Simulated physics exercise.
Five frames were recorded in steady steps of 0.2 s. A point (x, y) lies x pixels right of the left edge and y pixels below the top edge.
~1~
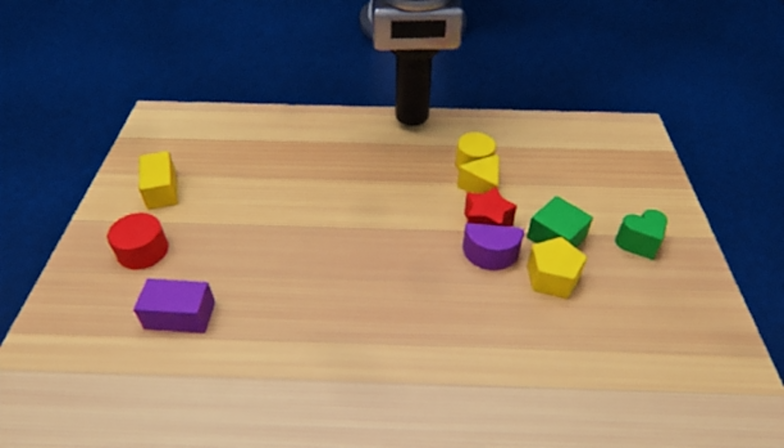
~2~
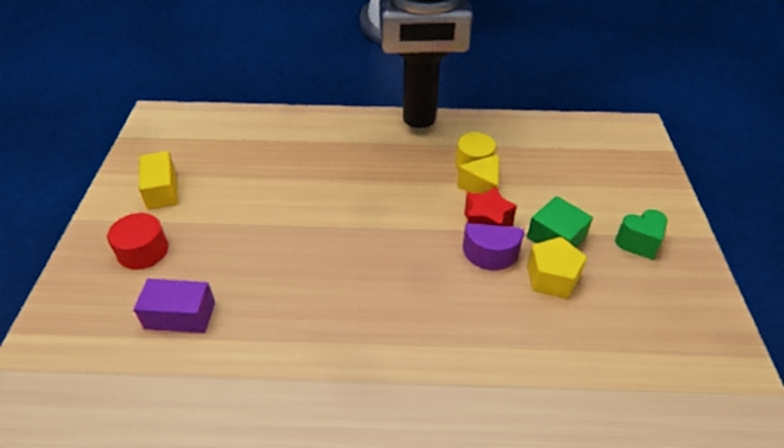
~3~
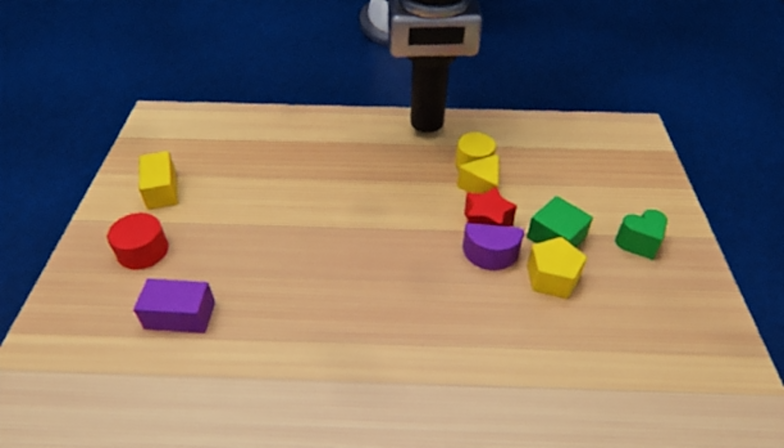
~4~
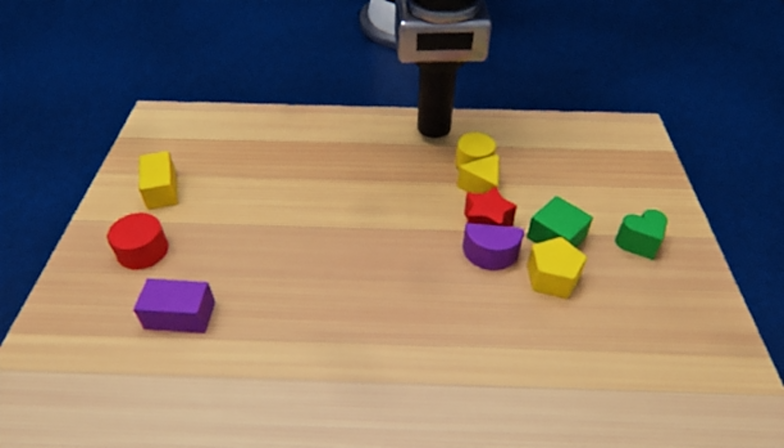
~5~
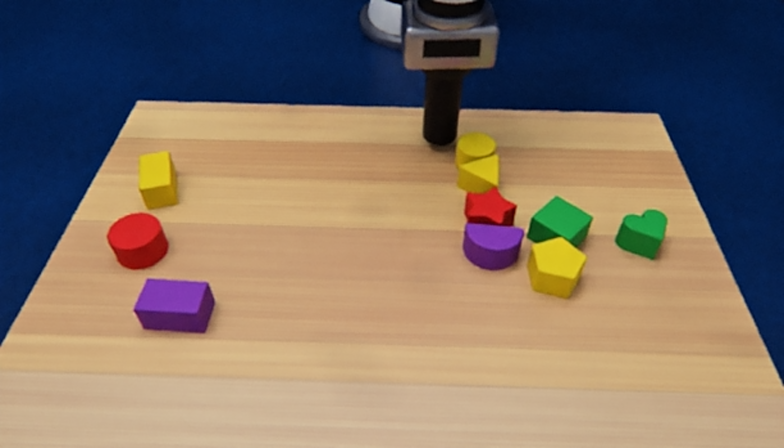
A robot arm moves its black rod slightly right and nearer the still yellow disc.
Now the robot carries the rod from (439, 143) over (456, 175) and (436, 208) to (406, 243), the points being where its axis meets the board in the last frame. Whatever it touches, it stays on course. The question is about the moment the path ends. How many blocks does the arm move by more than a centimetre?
There will be two blocks displaced.
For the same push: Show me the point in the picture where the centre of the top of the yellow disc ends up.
The middle of its upper face should be somewhere near (496, 151).
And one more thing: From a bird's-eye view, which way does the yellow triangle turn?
From above, the turn goes clockwise.
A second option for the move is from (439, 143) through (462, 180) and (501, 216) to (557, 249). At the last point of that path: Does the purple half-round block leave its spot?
I'd say yes.
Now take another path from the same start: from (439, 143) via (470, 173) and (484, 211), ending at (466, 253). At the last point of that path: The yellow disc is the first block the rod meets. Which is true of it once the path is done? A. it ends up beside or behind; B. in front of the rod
Answer: A.
On the path given first. One third of the way, rod at (457, 167); yellow disc at (496, 151); yellow triangle at (495, 173), turned 35° clockwise.
Two thirds of the way, rod at (437, 200); yellow disc at (496, 151); yellow triangle at (497, 174), turned 35° clockwise; red star block at (492, 206).
At the end, rod at (406, 234); yellow disc at (496, 151); yellow triangle at (497, 174), turned 35° clockwise; red star block at (492, 206); purple half-round block unmoved.
